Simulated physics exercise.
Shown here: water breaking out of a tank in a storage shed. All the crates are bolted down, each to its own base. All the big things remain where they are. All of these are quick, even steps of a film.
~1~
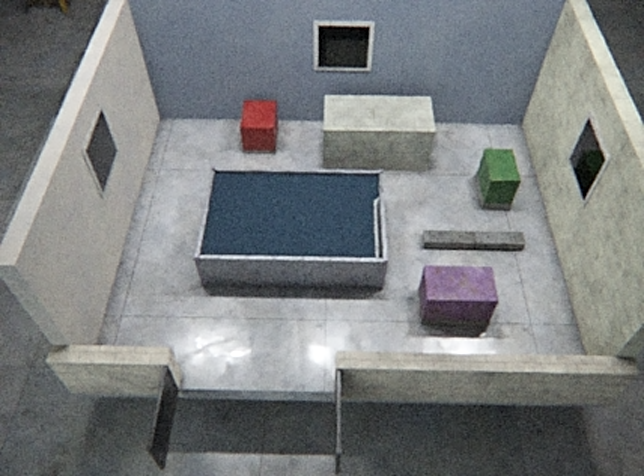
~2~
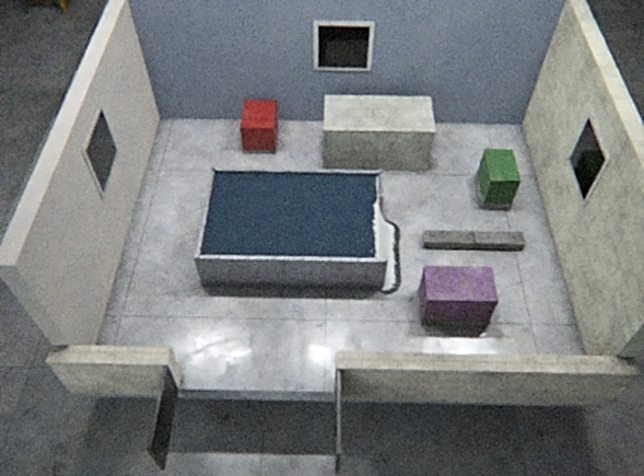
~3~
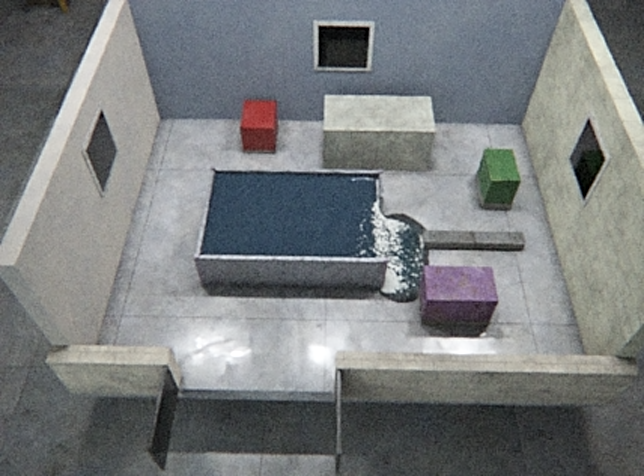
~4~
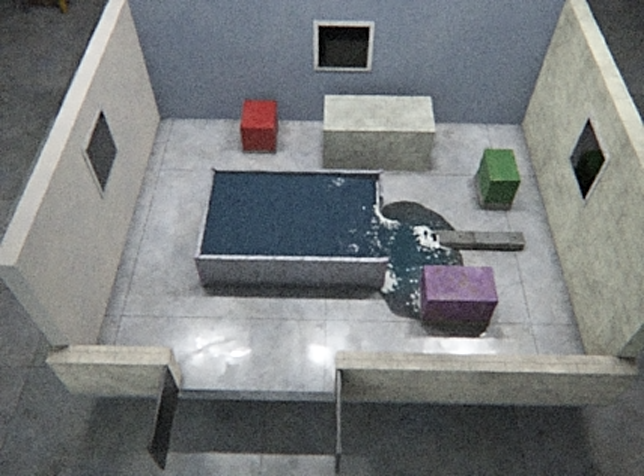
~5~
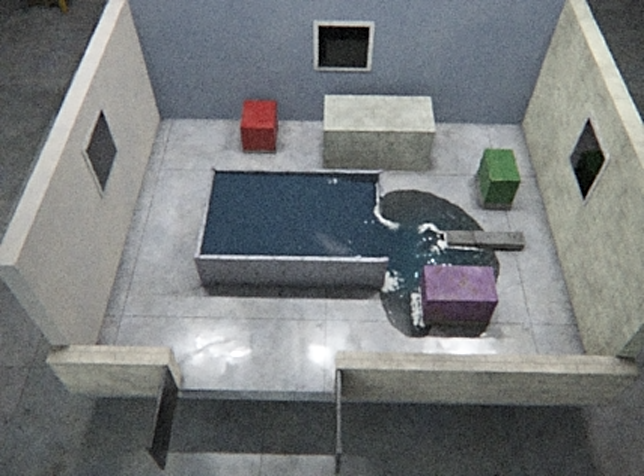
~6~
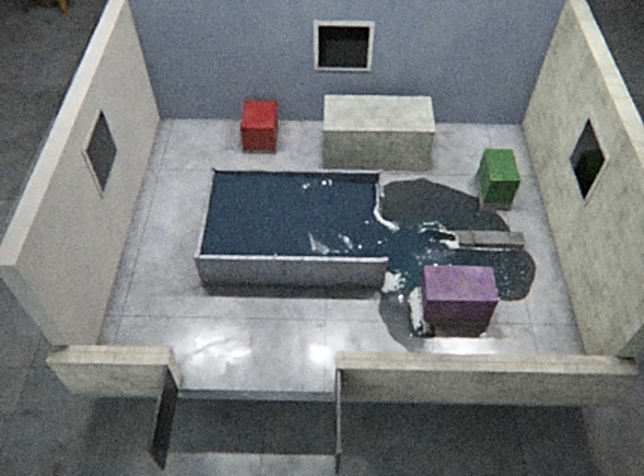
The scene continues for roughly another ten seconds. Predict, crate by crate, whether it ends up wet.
The red crate gets caught by the water; the green crate gets caught by the water; the purple crate gets caught by the water.
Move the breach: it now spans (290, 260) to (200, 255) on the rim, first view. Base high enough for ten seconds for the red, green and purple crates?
Result: Red crate is swamped; green crate is not reached; purple crate is not reached.
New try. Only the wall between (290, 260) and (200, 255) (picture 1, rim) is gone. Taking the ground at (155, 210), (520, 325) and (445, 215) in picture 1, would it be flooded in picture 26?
Going through them in turn: Reached by the flood, then still unsoaked, then still unsoaked.
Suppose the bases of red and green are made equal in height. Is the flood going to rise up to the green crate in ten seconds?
The green one is reached.
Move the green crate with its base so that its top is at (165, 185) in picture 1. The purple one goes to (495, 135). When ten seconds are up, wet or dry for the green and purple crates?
Reading - green crate: Untouched, purple crate: Flooded.
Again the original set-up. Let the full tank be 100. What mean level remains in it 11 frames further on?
My reading: Near 56 %.
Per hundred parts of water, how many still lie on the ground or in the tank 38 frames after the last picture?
It comes to roughly 98 per cent.
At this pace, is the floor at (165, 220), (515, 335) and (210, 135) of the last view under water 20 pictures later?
First spared, second inundated, third spared.
A moment on, water covers 25 % of the floor; the red crate not reached, the green crate water round its plinth, the purple crate water round its plinth.
Next, water covers 40 % of the floor; the red crate not reached, the green crate water round its plinth, the purple crate water round its plinth.
Then, water covers 55 % of the floor; the red crate not reached, the green crate water round its plinth, the purple crate water round its plinth.
Later, water covers 80 % of the floor; the red crate water round its plinth, the green crate water round its plinth, the purple crate water round its plinth.
In the end, water covers 100 % of the floor; the red crate was topped, the green crate was topped, the purple crate was topped.
